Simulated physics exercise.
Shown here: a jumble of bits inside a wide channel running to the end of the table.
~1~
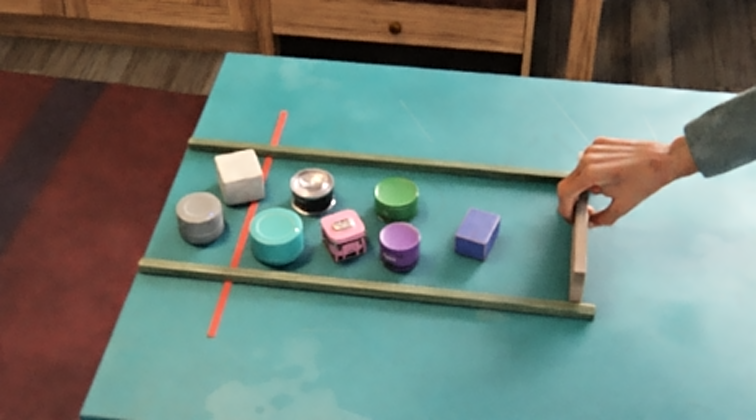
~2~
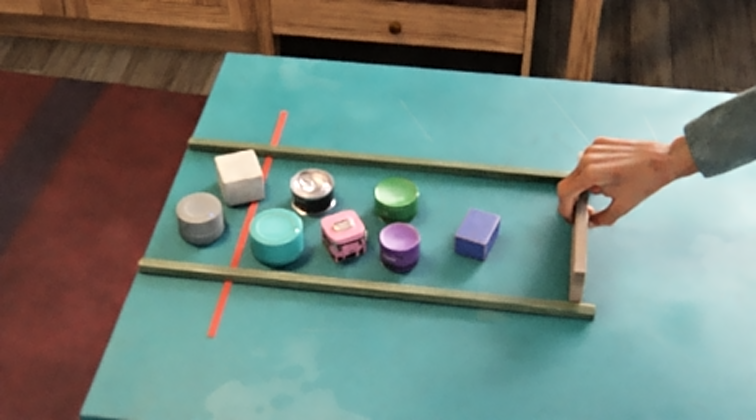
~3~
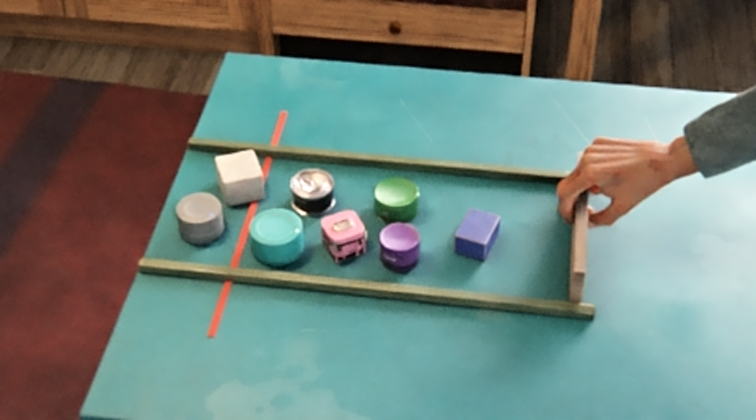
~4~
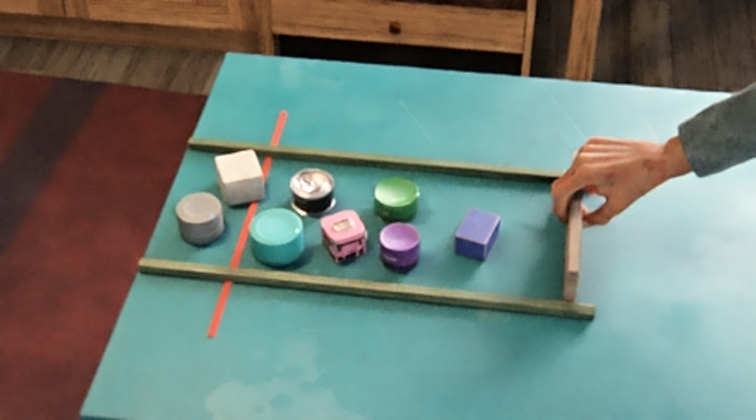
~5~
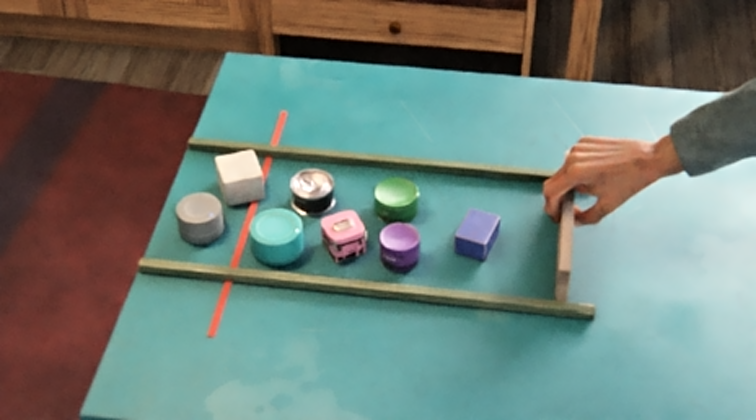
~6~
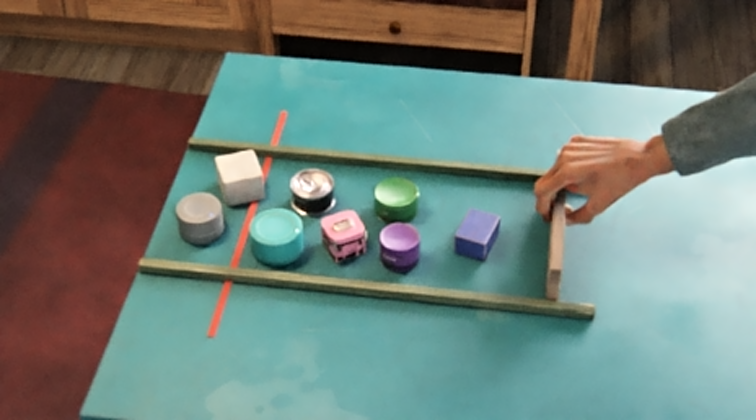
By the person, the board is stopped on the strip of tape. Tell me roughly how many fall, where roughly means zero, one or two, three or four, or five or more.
Roughly, one or two fall.
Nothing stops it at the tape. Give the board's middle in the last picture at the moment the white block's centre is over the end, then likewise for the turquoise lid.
I reckon its middle sits around (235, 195) and then around (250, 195).
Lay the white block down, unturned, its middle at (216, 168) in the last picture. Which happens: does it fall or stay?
Result: White block saved.
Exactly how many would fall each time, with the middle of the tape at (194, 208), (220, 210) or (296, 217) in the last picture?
Result per try: 5; 3; 0.
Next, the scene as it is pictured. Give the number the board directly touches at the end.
Contact count: 3.
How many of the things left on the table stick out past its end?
The total would be 2.
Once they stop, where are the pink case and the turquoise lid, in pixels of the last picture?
Roughly (192, 222); the other one roughly (150, 237).
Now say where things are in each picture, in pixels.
The first picture shows grey lid (200, 218); white block (240, 178); turquoise lid (276, 237); board (580, 226); tape (251, 213).
The second picture shows white block (240, 178); purple tub (400, 248).
The third picture shows turquoise lid (276, 237); pink case (343, 236).
The fourth picture shows grey lid (200, 219); board (574, 226).
The fifth picture shows white block (240, 178); blue block (477, 234).
The sixth picture shows grey lid (200, 219); white block (240, 178); turquoise lid (276, 237); board (558, 224); tape (251, 213).
Soon after, none off yet; grey lid at rest near (200, 219); white block at rest near (240, 178); turquoise lid at rest near (276, 237).
At rest, the number that fall off is one or two; fallen, grey lid.
